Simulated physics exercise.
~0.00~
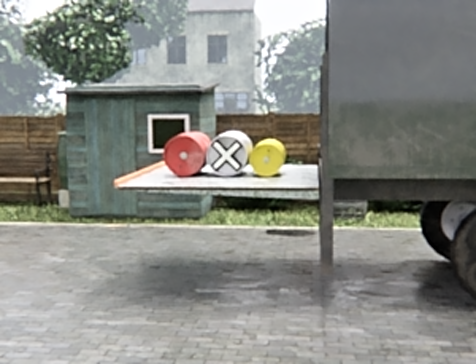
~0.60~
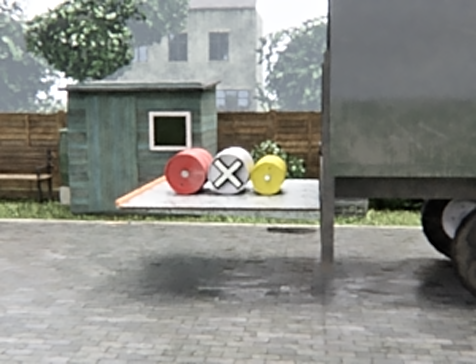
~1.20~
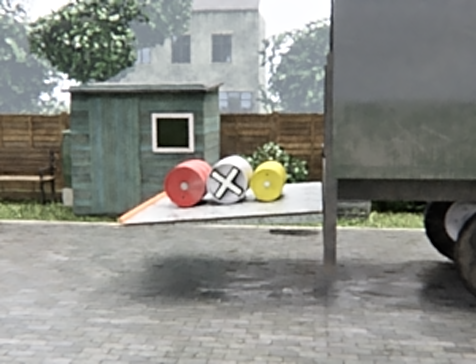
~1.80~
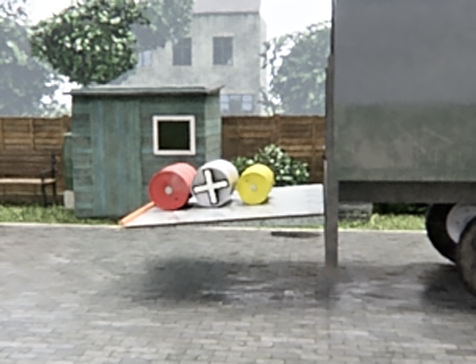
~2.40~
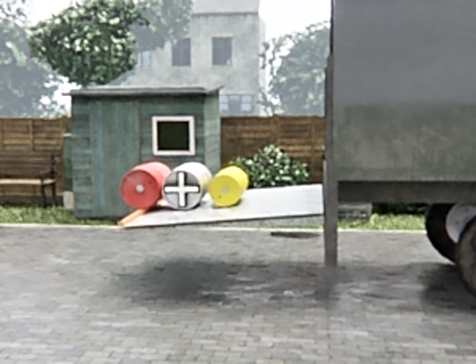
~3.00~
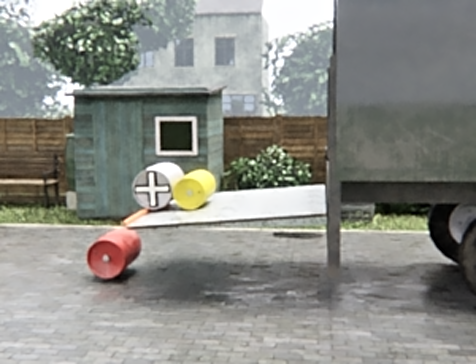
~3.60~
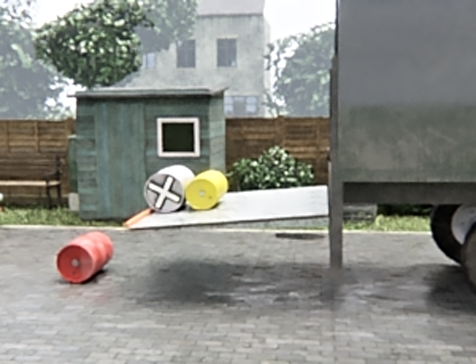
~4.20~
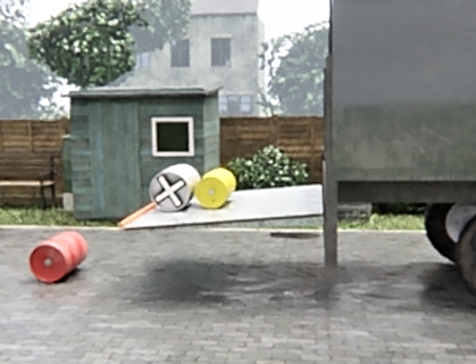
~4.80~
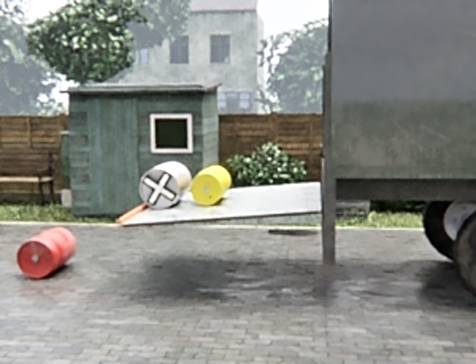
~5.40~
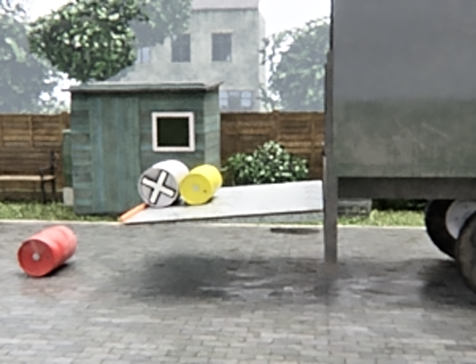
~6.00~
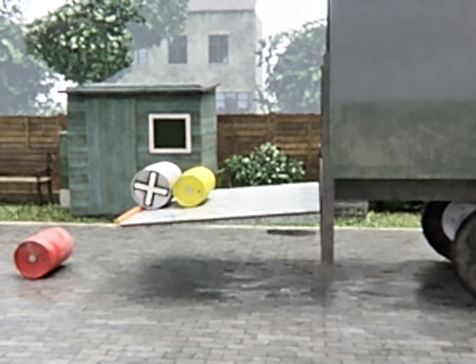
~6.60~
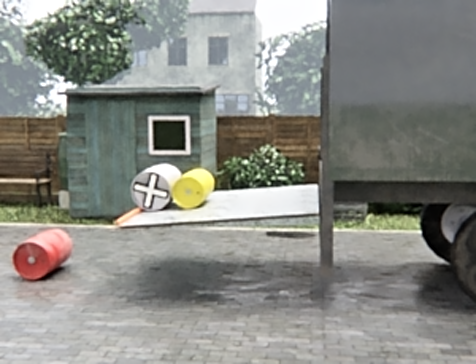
A grey lorry stands at the right of a paved yard, seen from the side by a slightly swaying camera, with a green shed, a wooden fence and trees behind. On its tail-lift, which sticks out to the left, a red keg, a white one marked with a cross and a yellow one lie side by side. The plate lowers, then tilts down to the left, and all three roll toward its outer edge. The red keg goes over the orange stop, drops and rolls left across the paving. The other two roll back a little, return and settle together by the stop, while the red rests on the ground.
